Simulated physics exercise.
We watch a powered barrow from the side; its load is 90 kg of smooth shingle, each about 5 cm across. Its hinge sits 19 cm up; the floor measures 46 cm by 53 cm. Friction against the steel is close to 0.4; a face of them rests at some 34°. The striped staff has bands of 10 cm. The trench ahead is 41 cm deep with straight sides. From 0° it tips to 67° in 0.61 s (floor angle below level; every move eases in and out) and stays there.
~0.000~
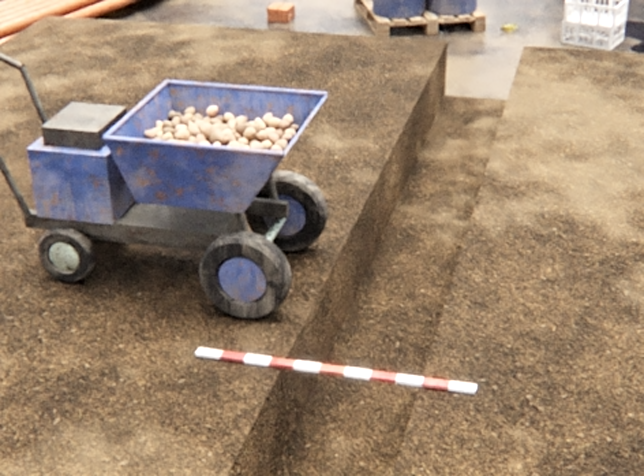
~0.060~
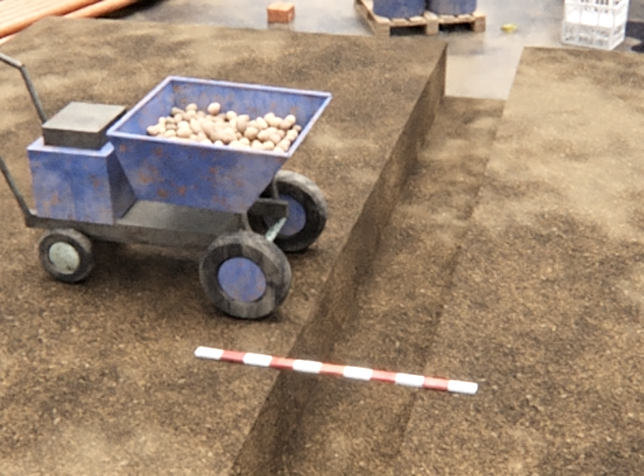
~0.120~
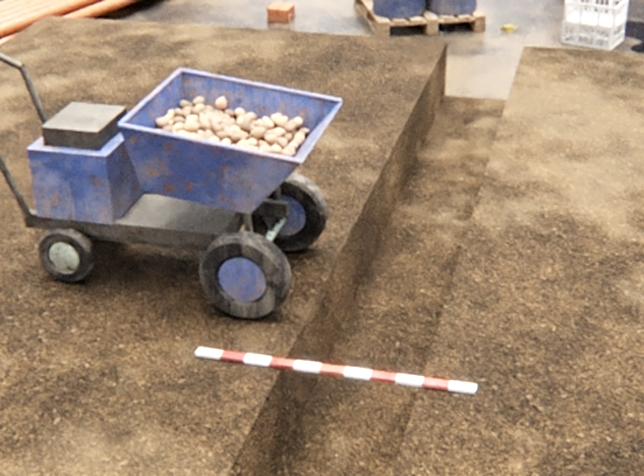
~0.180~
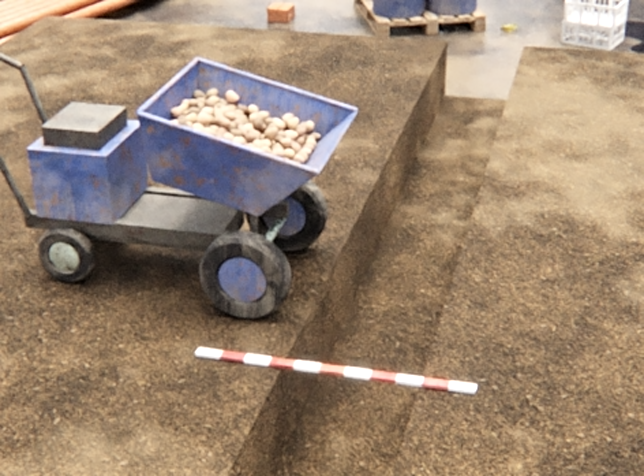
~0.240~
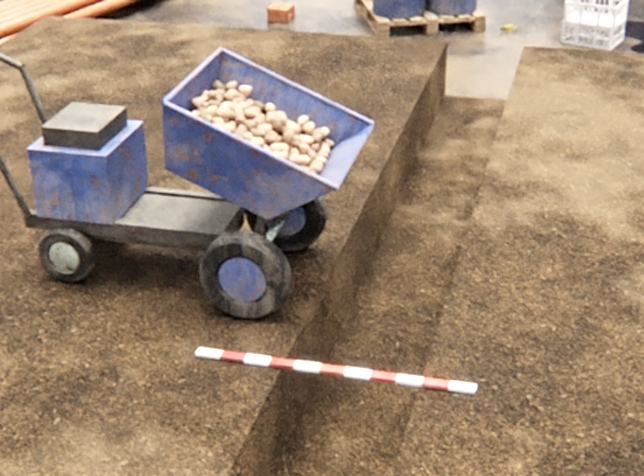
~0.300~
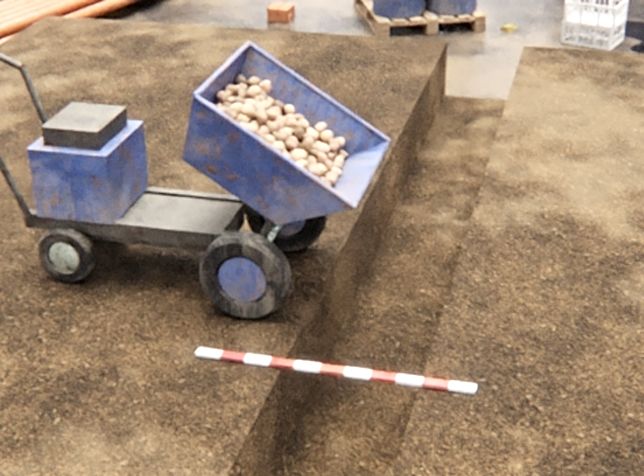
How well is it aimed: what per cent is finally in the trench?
Some 45 per cent of it.
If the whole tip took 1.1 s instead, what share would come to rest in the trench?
In that case some 65 per cent.
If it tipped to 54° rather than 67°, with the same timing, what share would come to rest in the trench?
It would be near 20 per cent.
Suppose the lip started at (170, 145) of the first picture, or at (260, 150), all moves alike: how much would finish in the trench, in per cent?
About 100 and 65 per cent.
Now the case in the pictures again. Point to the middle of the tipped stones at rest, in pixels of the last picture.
Around (464, 299).
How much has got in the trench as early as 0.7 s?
About 10 per cent by then.
After 0.5 s the floor is at 57°; 100 % in the tray; the foremost stones are at (368, 220).
After 0.7 s the floor is at 67°; 81 % in the tray, 11 % in the trench, 9 % past the trench; the foremost stones are at (468, 302).
After 1.1 s the floor is at 67°; 29 % in the tray, 18 % in the trench, 53 % past the trench; the foremost stones are at (636, 331).
After 3.0 s the floor is at 67°; 0 % in the tray, 45 % in the trench, 55 % past the trench; the foremost stones are past the picture's edge.
